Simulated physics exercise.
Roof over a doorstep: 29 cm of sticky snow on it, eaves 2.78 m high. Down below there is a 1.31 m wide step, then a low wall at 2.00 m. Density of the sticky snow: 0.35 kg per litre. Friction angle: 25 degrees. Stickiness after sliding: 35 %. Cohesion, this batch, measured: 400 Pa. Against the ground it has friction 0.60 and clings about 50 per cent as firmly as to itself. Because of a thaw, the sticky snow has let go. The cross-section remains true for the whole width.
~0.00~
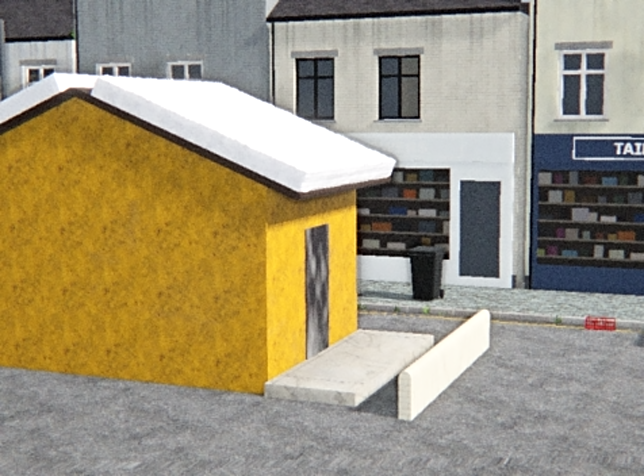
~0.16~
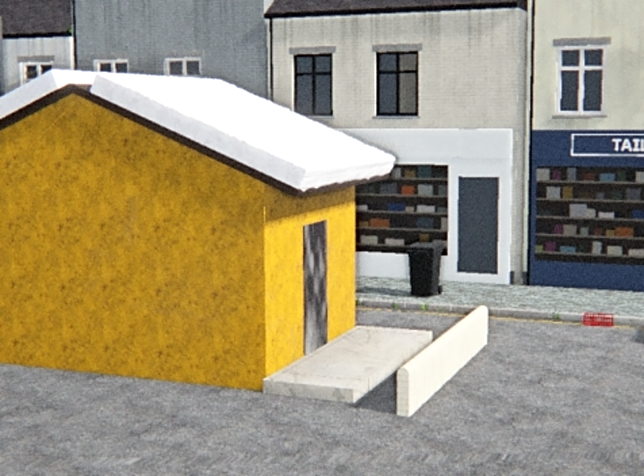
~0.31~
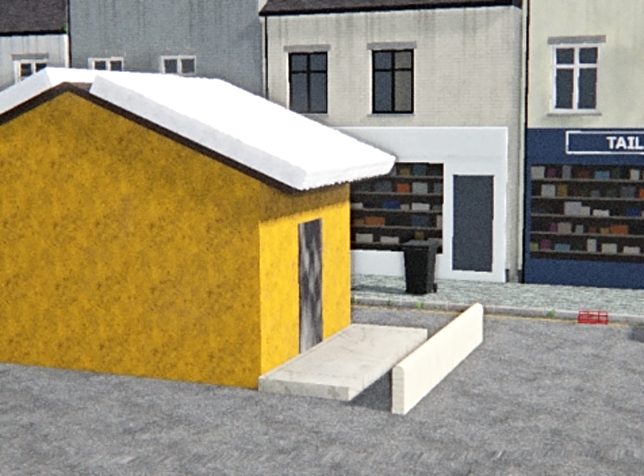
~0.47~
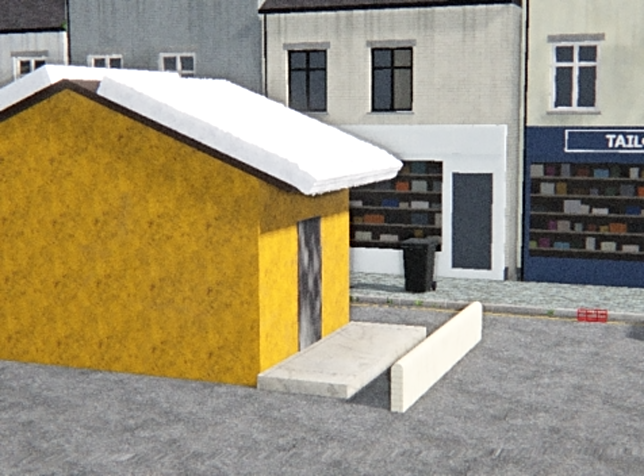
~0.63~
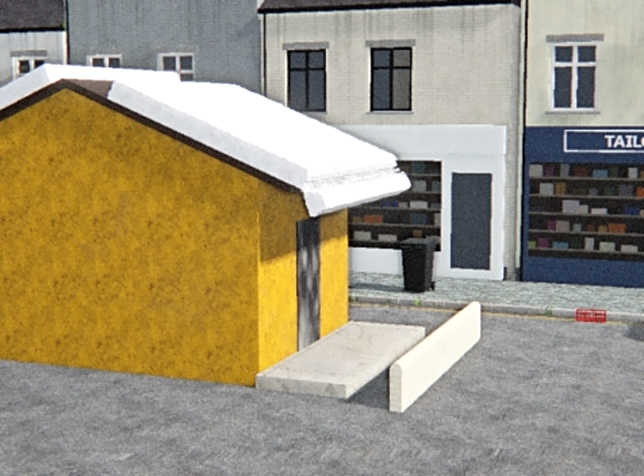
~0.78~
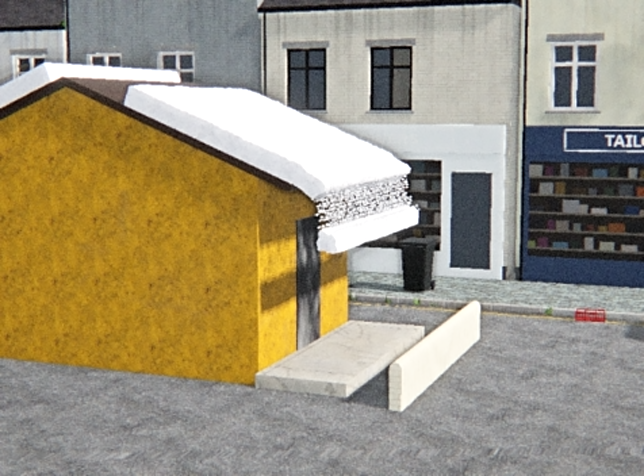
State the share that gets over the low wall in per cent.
The share that gets over the low wall is near 60 per cent.
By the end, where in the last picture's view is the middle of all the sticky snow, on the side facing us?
I'd place it around (467, 399).
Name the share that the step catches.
It comes to roughly 7 %.
After 1.18 s, 72 % is still on the roof and 0 % is past the low wall.
After 1.65 s, 28 % is still on the roof and 2 % is past the low wall.
After 2.13 s, none is still on the roof and 60 % is past the low wall.
After 2.60 s, none is still on the roof and 60 % is past the low wall.
After 3.20 s, at the end, none is still on the roof and 60 % is past the low wall.
